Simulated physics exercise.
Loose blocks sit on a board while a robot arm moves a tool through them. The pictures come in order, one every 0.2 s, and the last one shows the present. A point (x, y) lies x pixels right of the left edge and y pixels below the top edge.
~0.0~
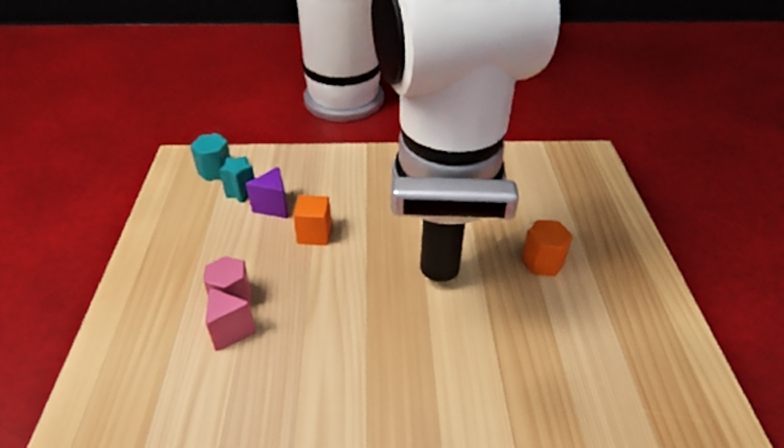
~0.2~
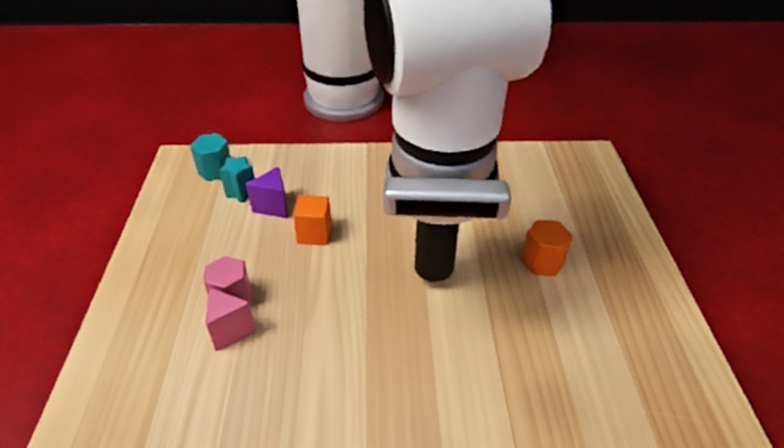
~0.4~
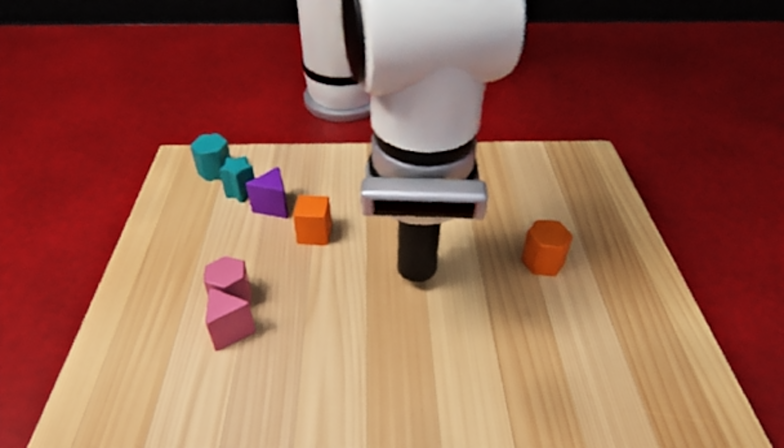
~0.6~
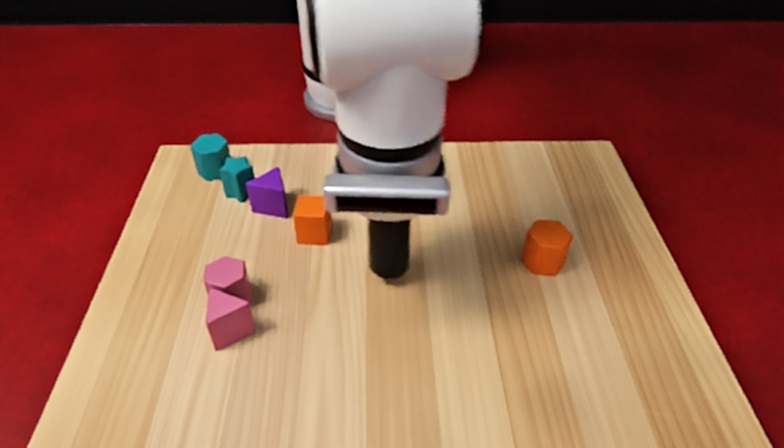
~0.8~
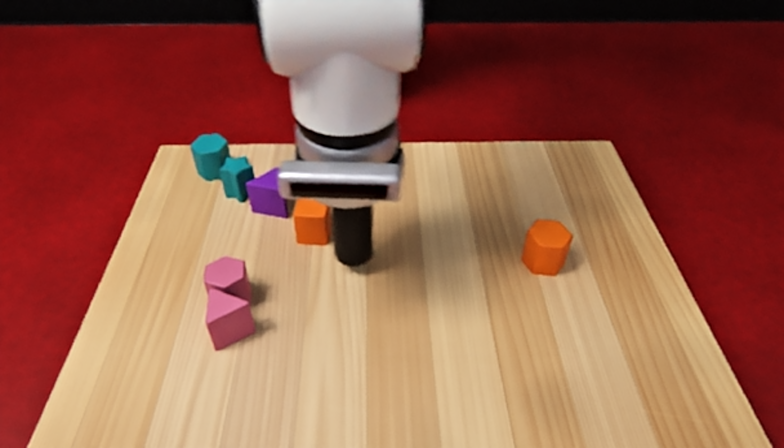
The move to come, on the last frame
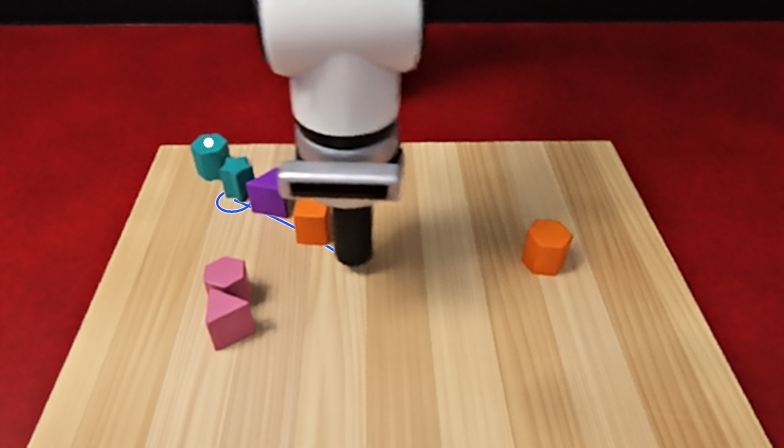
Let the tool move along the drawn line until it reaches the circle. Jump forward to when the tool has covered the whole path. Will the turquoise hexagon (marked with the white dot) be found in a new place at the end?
Answer: Yes.
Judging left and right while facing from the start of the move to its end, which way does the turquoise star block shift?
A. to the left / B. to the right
That would be B.
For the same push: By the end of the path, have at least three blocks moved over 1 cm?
My answer is yes.
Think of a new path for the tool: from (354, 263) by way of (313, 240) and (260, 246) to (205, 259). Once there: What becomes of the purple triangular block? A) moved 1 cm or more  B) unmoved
Answer: A.
The line goes from (354, 263) over (294, 228) to (235, 200); the dot is on the turquoise hexagon.
On the path given first. One third of the way, tool at (312, 227); purple triangular block at (263, 177), turned 20° clockwise; orange four-sided block at (292, 188), turned 25° clockwise.
Two thirds of the way, tool at (273, 207); turquoise star block at (228, 160), turned 15° clockwise; purple triangular block at (248, 170), turned 20° clockwise; orange four-sided block at (278, 168), turned 90° clockwise.
At the end, tool at (232, 190); turquoise hexagon at (205, 134); turquoise star block at (221, 147), turned 50° clockwise; purple triangular block at (206, 162), turned 50° clockwise; orange four-sided block at (277, 164), turned 110° clockwise.
